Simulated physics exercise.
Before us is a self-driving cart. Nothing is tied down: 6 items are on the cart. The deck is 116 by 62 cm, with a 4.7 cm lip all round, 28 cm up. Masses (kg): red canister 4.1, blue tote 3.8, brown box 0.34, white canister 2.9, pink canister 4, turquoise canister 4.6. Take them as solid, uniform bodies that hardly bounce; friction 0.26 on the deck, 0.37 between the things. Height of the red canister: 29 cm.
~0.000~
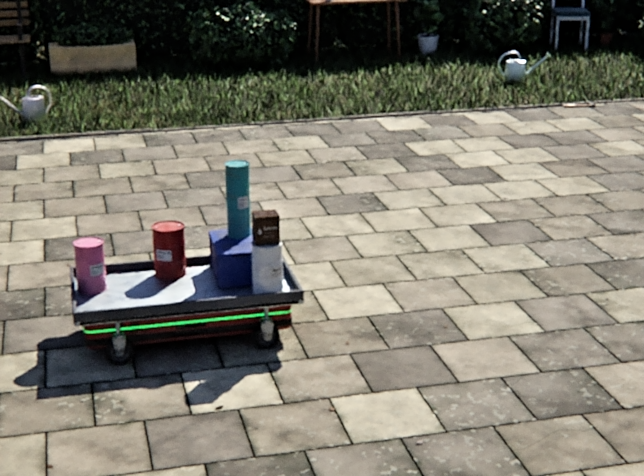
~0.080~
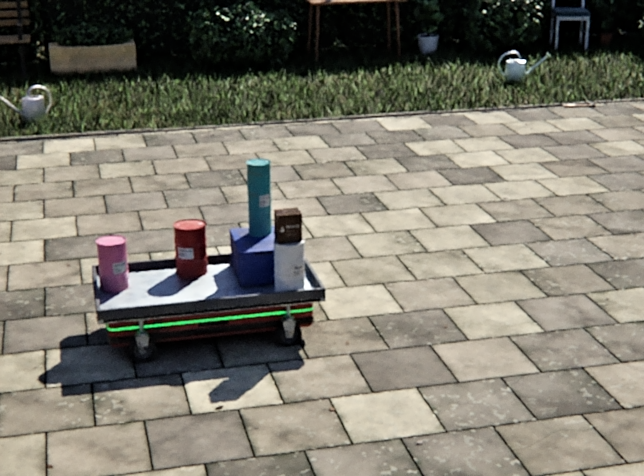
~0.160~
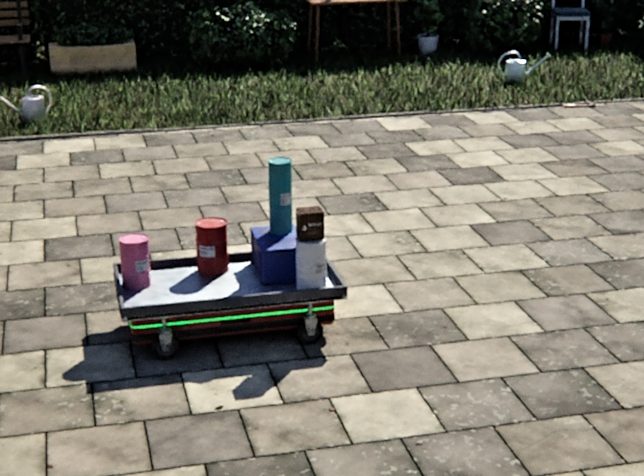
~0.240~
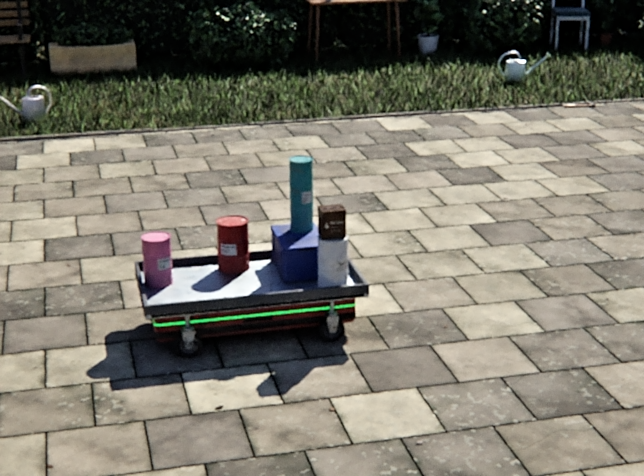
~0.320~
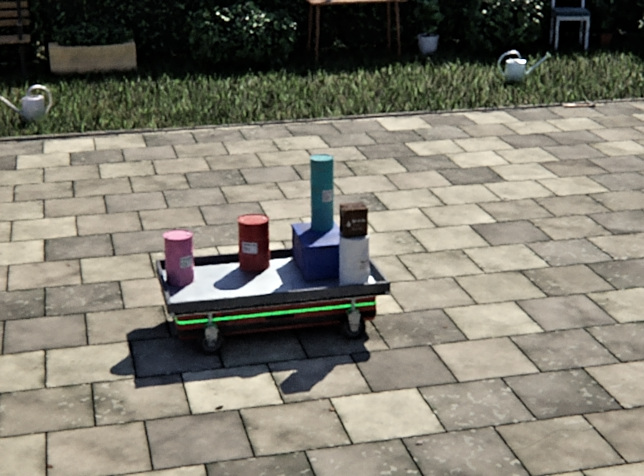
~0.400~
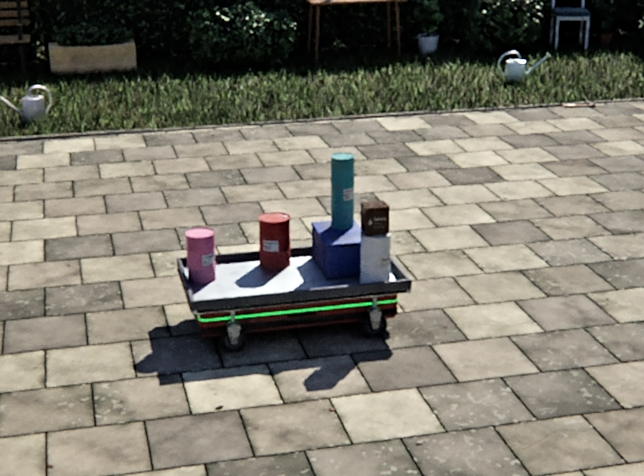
The clip opens on a flat wheeled cart at the left of a sunlit paved yard, carrying pink, red and white canisters, a tall turquoise one, and a brown box. The cart rolls steadily rightward, its shadow moving along beneath it, and reaches left of centre with the items keeping their places.
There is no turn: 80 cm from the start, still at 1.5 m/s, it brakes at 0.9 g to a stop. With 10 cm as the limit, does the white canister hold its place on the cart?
The white canister stays put.
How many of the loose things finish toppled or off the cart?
2 of them.
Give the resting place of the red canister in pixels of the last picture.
At about (377, 232).
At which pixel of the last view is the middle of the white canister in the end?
At about (439, 252).
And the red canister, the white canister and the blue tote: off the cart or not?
The red canister is still on the cart; the white canister is still on the cart; the blue tote is still on the cart.
Around 0.70 s, 93 cm covered; white canister at 4° to upright near (445, 251); brown box at 4° to upright; turquoise canister shifted 9 cm.
Around 0.90 s, 93 cm covered, stopped; brown box now off the cart; white canister at 13° to upright near (448, 249); turquoise canister at 16° to upright.
Around 1.20 s, 93 cm covered, stopped; turquoise canister now off the cart; white canister shifted 4 cm near (439, 252); pink canister shifted 31 cm.
Finally (1.6 s), off the cart, brown box and turquoise canister; not toppled but over 10 cm from the start, red canister, blue tote and pink canister; the last one still in place (within 10 cm). In the last view, white canister near (439, 252).
